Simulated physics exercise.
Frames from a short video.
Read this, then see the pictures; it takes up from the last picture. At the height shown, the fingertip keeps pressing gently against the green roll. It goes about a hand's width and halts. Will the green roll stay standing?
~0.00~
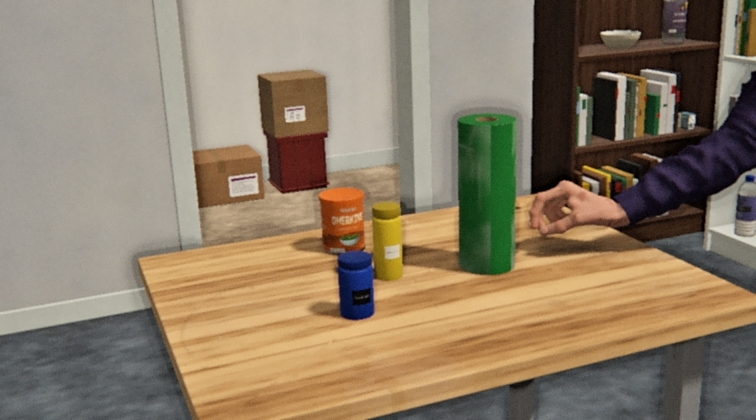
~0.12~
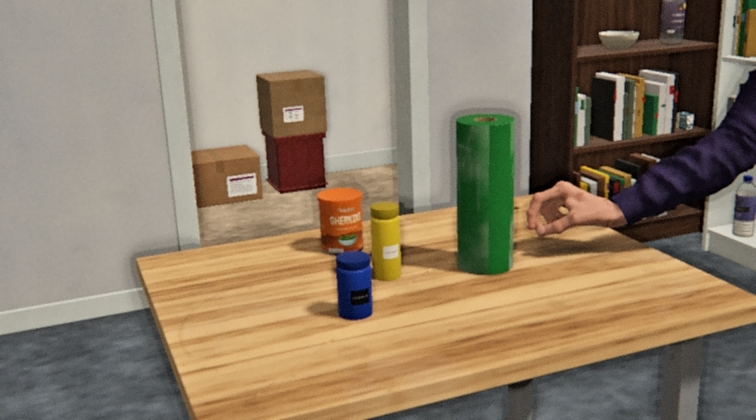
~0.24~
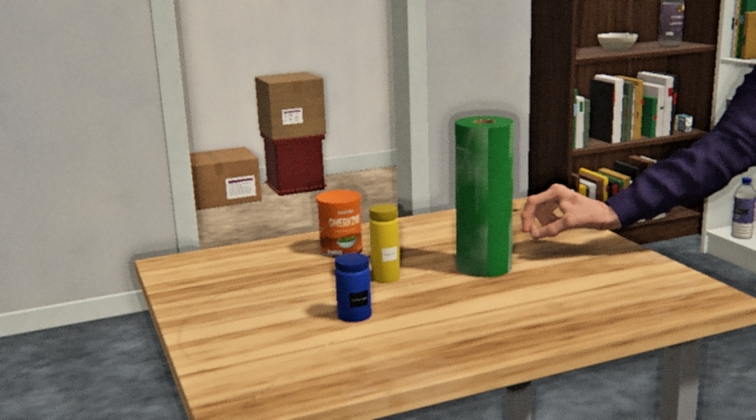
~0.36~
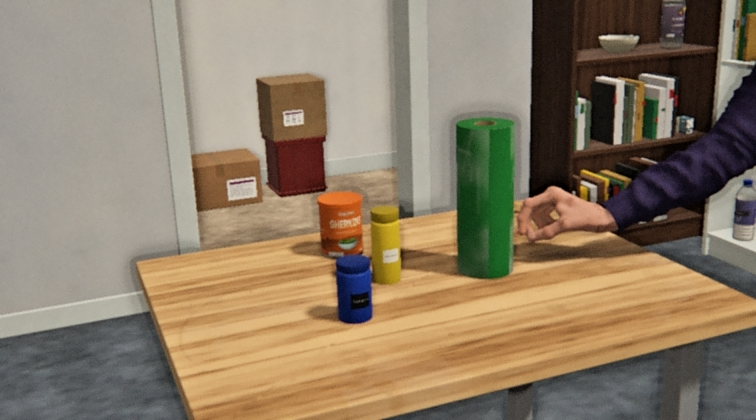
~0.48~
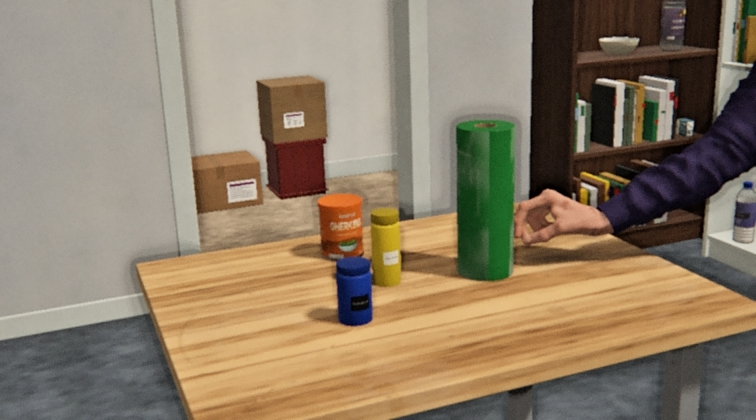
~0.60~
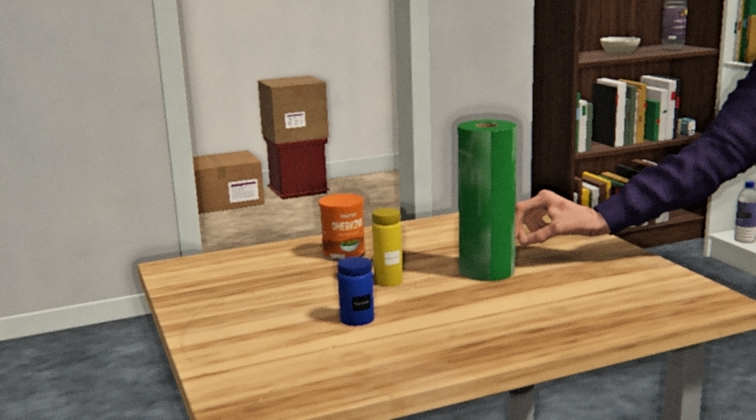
It is not bowled over.
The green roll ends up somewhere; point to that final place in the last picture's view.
Near (422, 211).
By 1.00 s, green roll moved a little near (473, 202).
By 1.40 s, green roll moved about its own width near (456, 205).
By 1.80 s, green roll moved about its own width near (438, 208).
By 2.10 s, green roll moved about its own width near (425, 210).
When it is over (2.8 s), moved from the start, green roll. End places, in pixels of the last picture, green roll near (423, 210).
